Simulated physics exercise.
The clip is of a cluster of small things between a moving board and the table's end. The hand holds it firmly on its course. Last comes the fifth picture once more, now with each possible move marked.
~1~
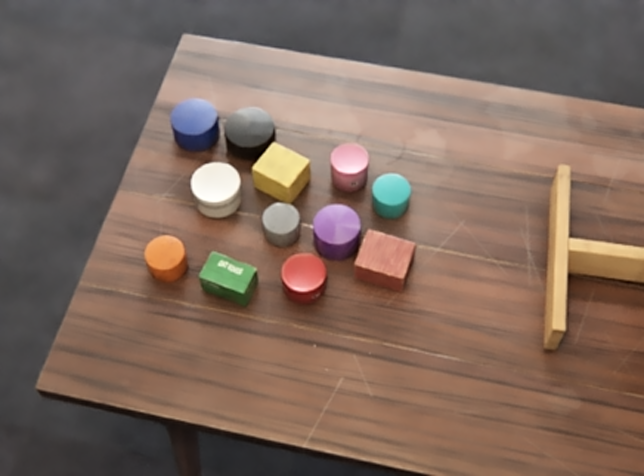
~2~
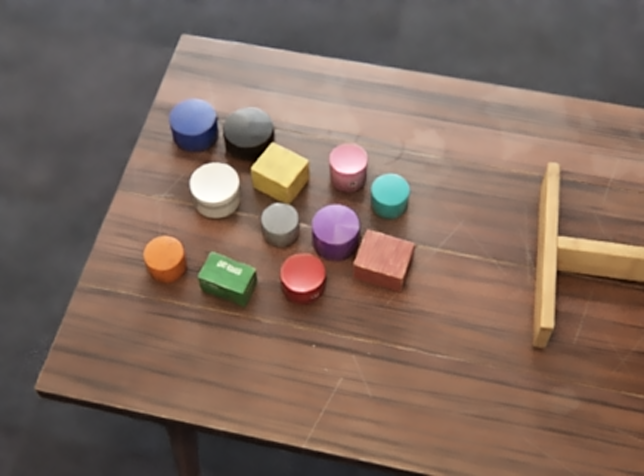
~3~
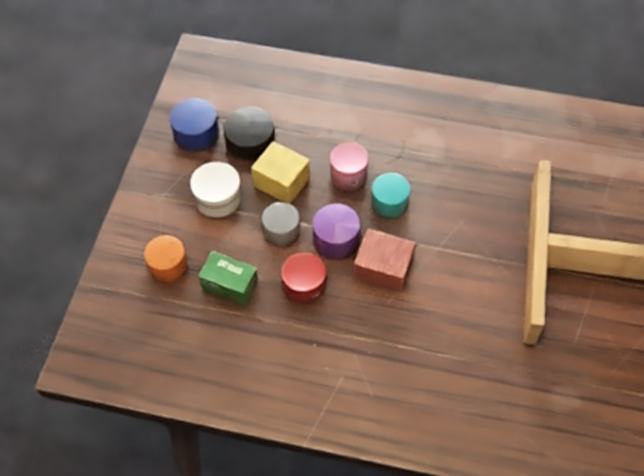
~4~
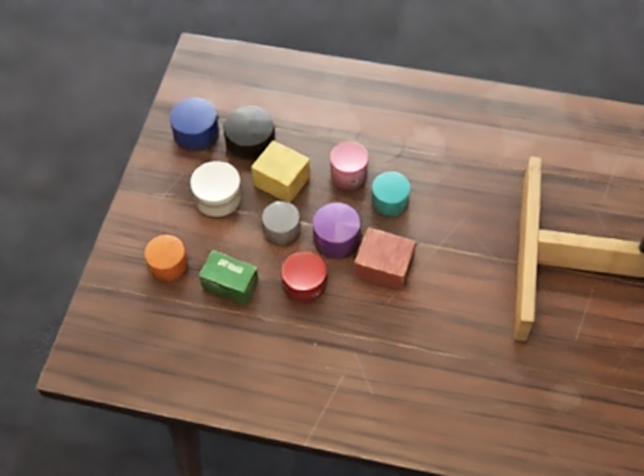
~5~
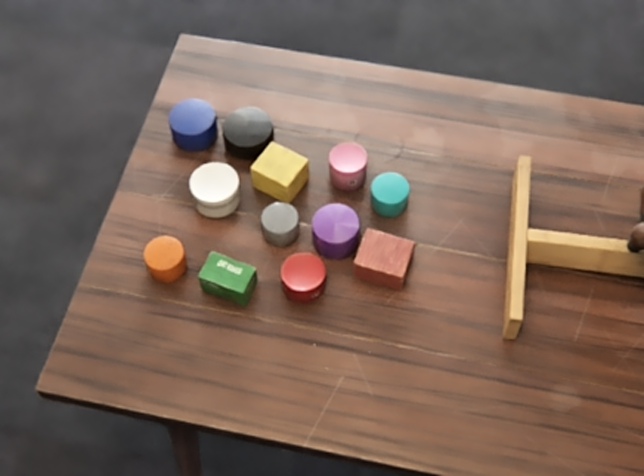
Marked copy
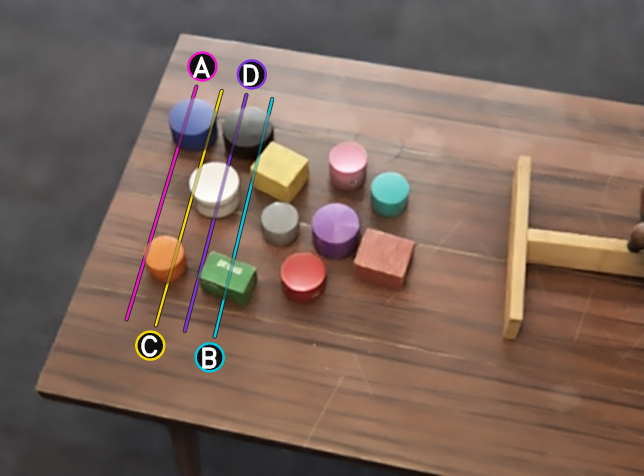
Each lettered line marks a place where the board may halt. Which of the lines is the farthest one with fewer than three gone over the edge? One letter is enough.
C.
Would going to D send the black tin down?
No.
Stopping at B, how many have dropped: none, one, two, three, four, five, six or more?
By then, none.
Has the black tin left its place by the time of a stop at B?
By then, yes.
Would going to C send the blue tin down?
No.
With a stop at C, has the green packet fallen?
No.
On the marked copy, A at (164, 194); B at (246, 208); C at (192, 198); D at (218, 203).
Taking C. A third of the way, board (399, 211); grey pot (276, 224); turquoise pot (377, 193).
Two thirds of the way, board (280, 191); orange pot (150, 258); white tub (182, 173).
When it is over, board (191, 175); white tub over the edge; grey pot (113, 221); one fallen.
As for the rest, A drops five; B is within the limit but short; D is within the limit but short.
